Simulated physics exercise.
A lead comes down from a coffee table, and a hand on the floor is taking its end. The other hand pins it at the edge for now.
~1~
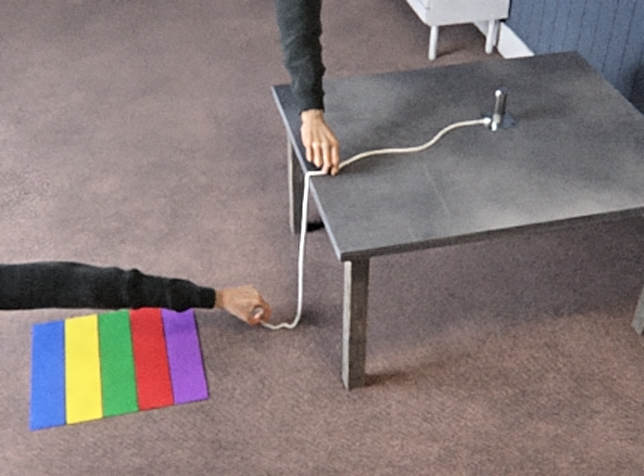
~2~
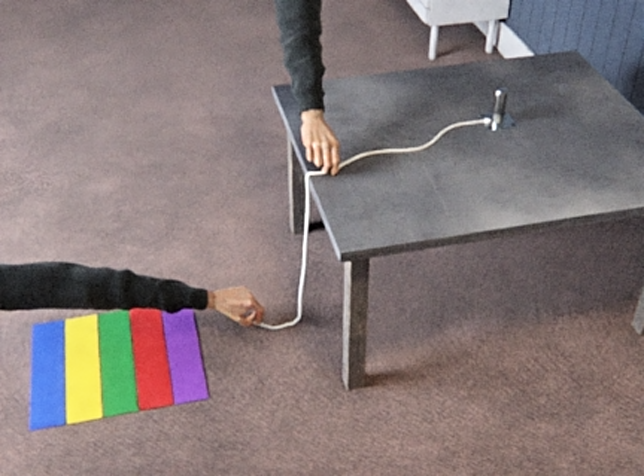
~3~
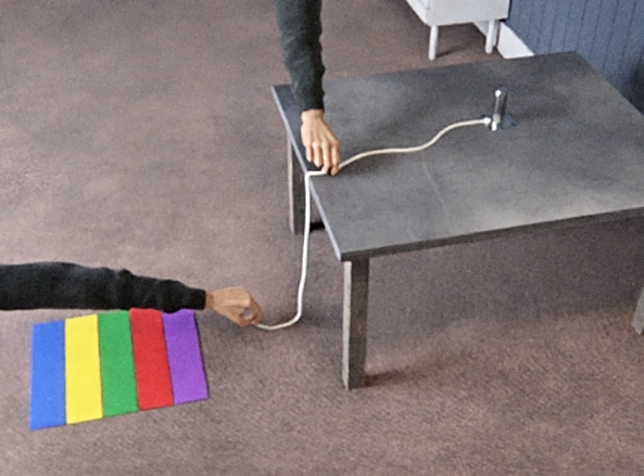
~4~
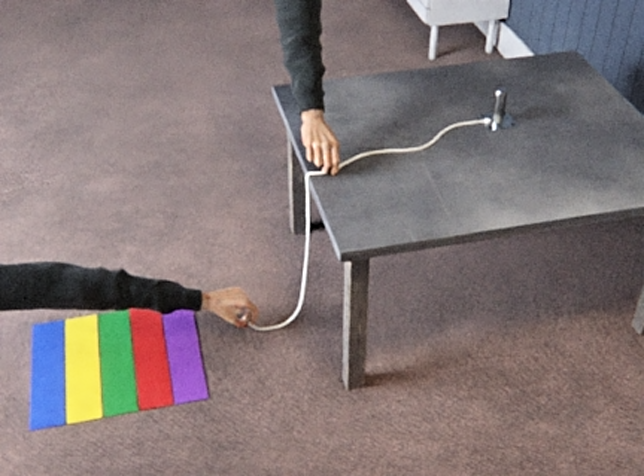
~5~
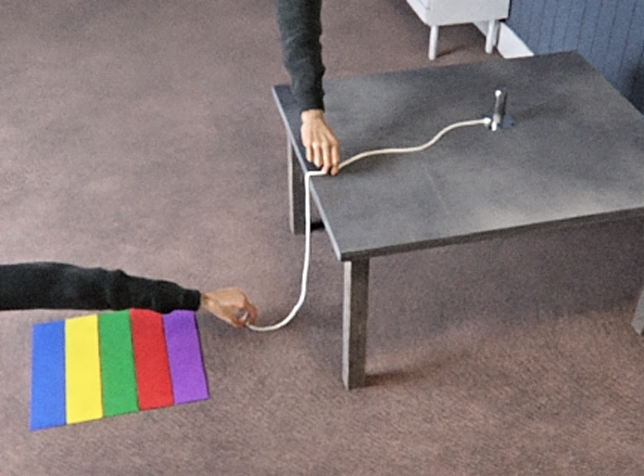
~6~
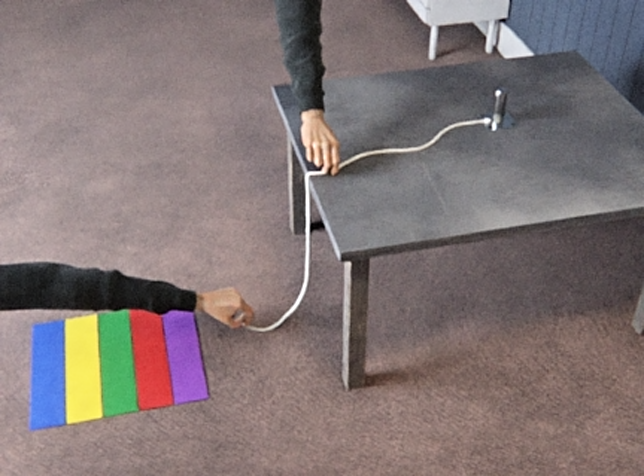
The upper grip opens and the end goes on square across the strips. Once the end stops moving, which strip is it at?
It is at the red strip.
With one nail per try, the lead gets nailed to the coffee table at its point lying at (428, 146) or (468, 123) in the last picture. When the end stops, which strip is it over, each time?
First try red, second try red.
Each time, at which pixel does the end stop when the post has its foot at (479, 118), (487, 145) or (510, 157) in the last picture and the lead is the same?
The places are (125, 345), (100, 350) and (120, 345).
Early on, end near (196, 332); over purple.
Midway, end near (162, 338); over red.
At the end of the slack, end near (142, 341); over red. It gets as far as the red strip.
